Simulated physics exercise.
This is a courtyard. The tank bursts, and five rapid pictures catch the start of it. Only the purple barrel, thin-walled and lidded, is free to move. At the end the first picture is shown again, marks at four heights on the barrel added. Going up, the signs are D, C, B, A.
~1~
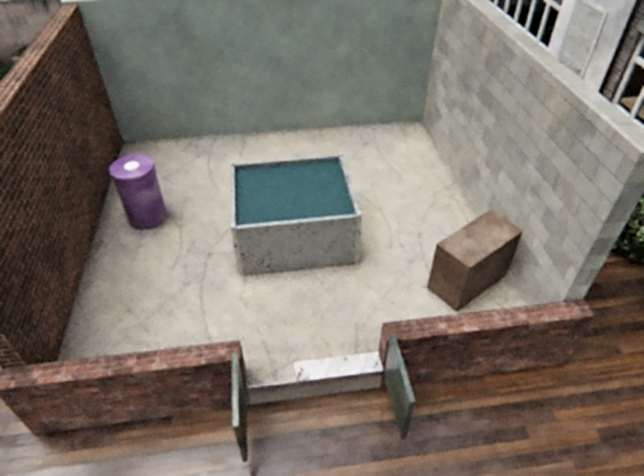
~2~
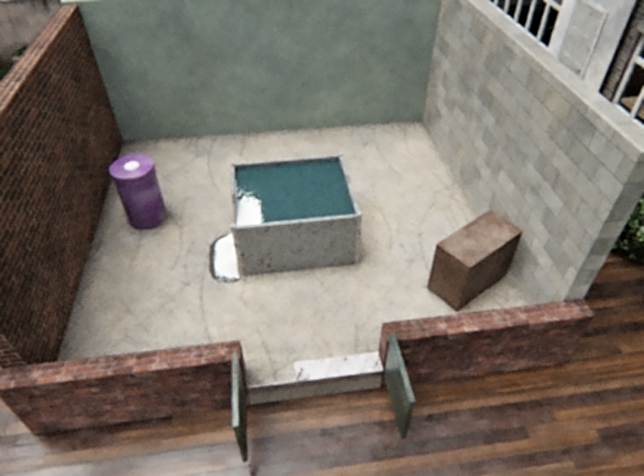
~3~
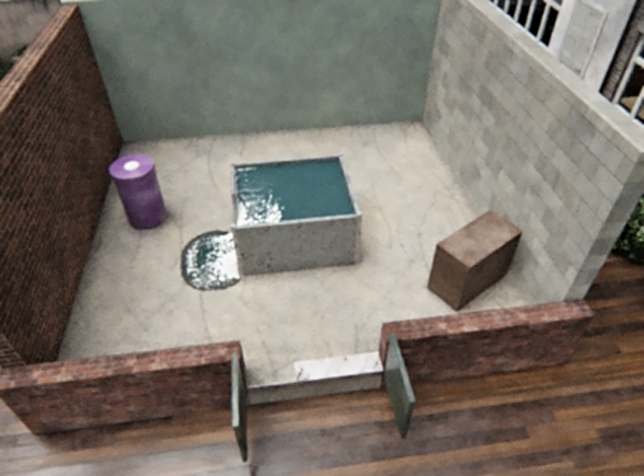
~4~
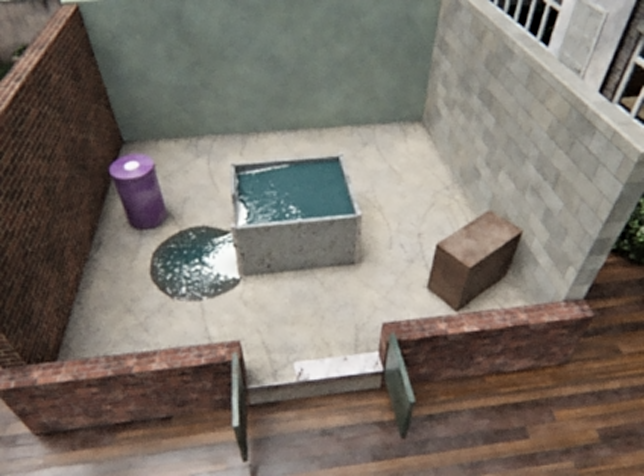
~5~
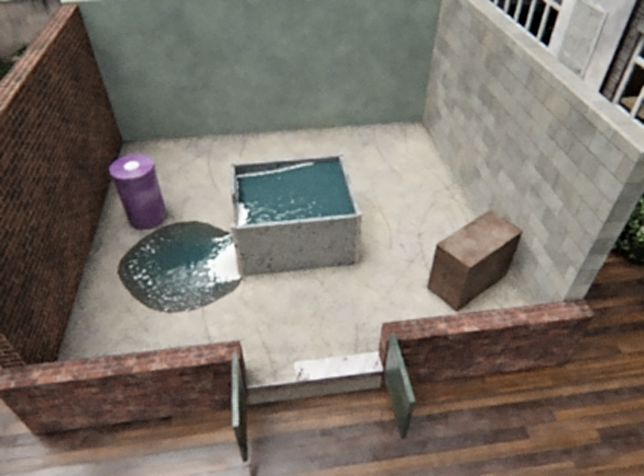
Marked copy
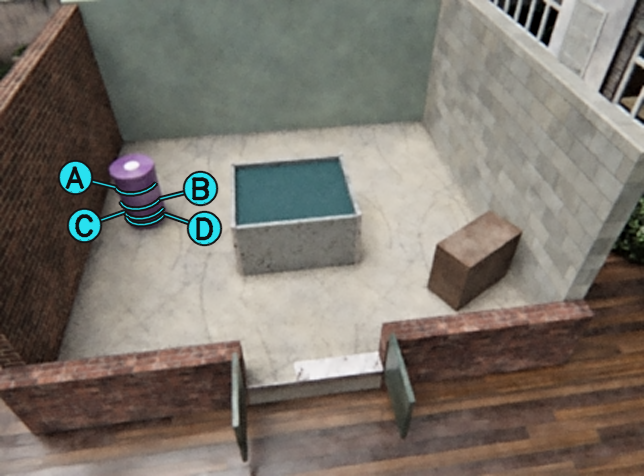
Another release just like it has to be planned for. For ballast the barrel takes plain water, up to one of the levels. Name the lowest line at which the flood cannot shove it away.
Take C.
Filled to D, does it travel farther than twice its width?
No.
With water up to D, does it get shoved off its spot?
Yes, it does.
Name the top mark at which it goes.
That would be D.
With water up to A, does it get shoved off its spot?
No, not at all.
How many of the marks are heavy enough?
Three of them.
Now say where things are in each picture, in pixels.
In the first frame, lid of the purple barrel at (131, 166); tank full, its middle at (292, 193); open gate at (312, 334).
In the second frame, 1 % of the ground under water, its edge towards the barrel at (216, 246).
In the third frame, 3 % of the ground under water, its edge towards the barrel at (193, 245).
In the fourth frame, 5 % of the ground under water, its edge towards the barrel at (170, 241).
In the fifth frame, lid of the purple barrel at (131, 166); 8 % of the ground under water, its edge towards the barrel at (167, 229).
In cyan, A at (133, 193); B at (138, 208); C at (142, 218); D at (144, 224); from the bottom up D, C, B, A.
With A, it does not move.
With B, it does not move.
With C, it does not move.
With D, it is pushed about half its own width away.
